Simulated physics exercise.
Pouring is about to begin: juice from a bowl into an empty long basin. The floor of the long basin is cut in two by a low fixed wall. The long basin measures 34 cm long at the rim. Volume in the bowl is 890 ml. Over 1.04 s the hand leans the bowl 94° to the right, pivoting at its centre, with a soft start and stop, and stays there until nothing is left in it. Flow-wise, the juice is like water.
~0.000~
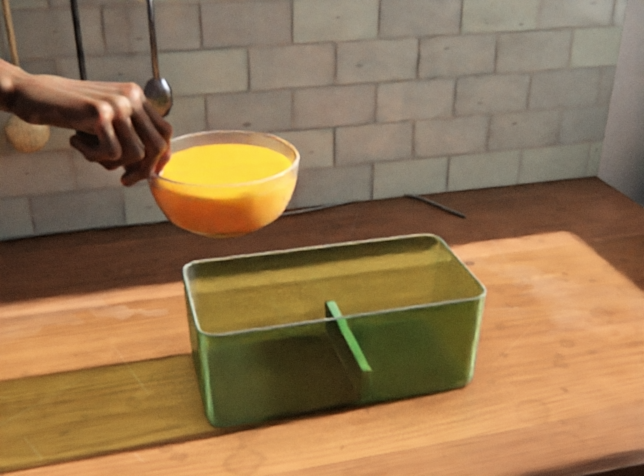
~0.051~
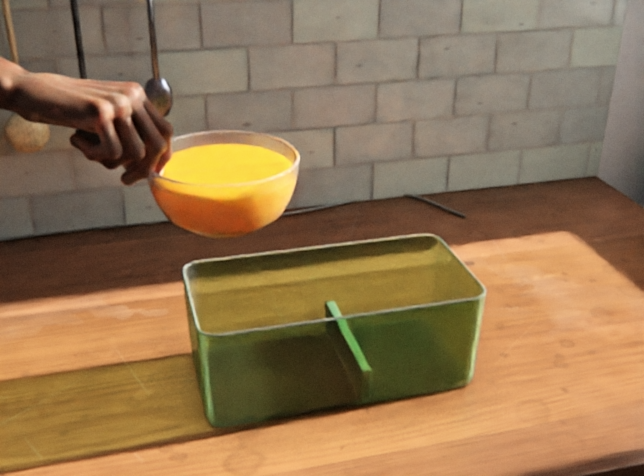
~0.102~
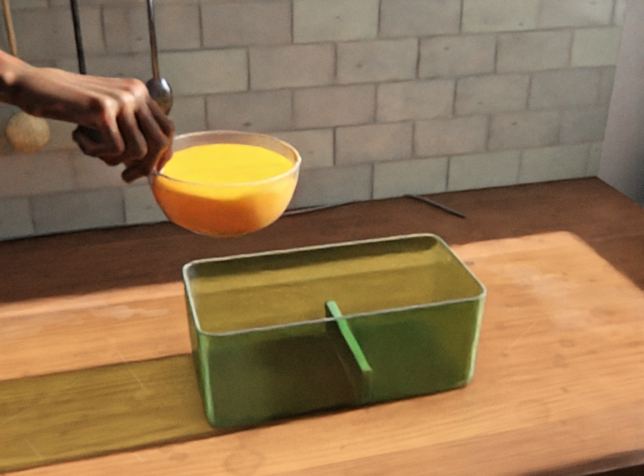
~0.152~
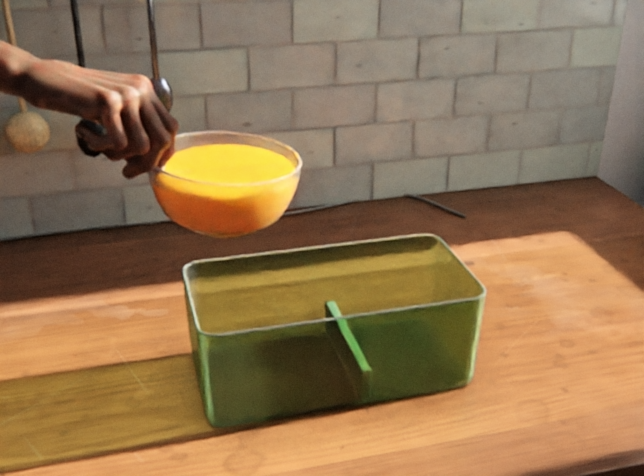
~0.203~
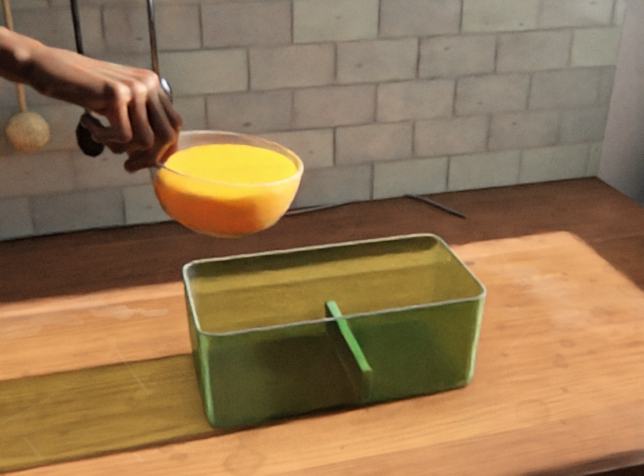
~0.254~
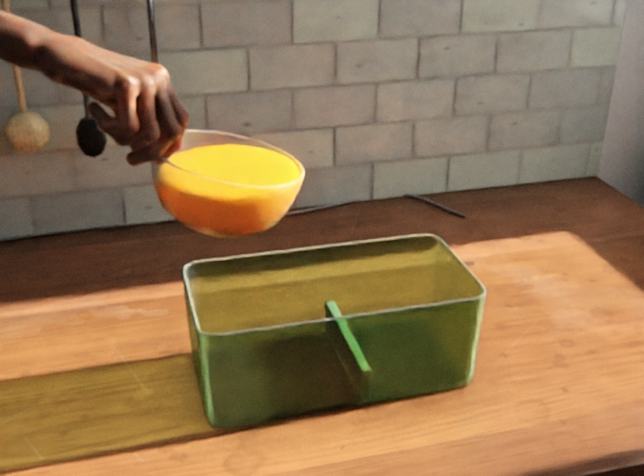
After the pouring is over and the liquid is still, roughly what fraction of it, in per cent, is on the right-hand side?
Roughly 58 out of 100 parts.
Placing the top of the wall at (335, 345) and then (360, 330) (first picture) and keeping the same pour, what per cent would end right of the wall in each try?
In order, 65 and 35 per cent.
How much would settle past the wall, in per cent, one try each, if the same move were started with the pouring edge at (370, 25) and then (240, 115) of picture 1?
I'd expect close to 65 per cent and then close to 10 per cent.
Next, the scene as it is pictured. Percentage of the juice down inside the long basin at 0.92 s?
Around 86 per cent of the whole.
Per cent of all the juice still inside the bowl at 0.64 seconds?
Fraction remaining: Approx. 48 per cent.
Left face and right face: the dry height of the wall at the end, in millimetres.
Left 32 mm, right 22 mm.
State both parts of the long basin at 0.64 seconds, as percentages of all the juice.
Around 4 on the left and around 14 on the right.
Then, 0.64 s in, the tilt is 64° and 47 per cent is still to pour, 4 is left of the wall and 14 right of it.
Then, 0.92 s in, the tilt is 91° and 6 per cent is still to pour, 28 is left of the wall and 58 right of it.
Then, 1.22 s in, the tilt is 94° and 0 per cent is still to pour, 42 is left of the wall and 58 right of it.
Then, 1.54 s in, the tilt is 94° and 0 per cent is still to pour, 42 is left of the wall and 58 right of it.
Finally, 42 per cent lies left of the wall, 58 right of it and 0 outside.
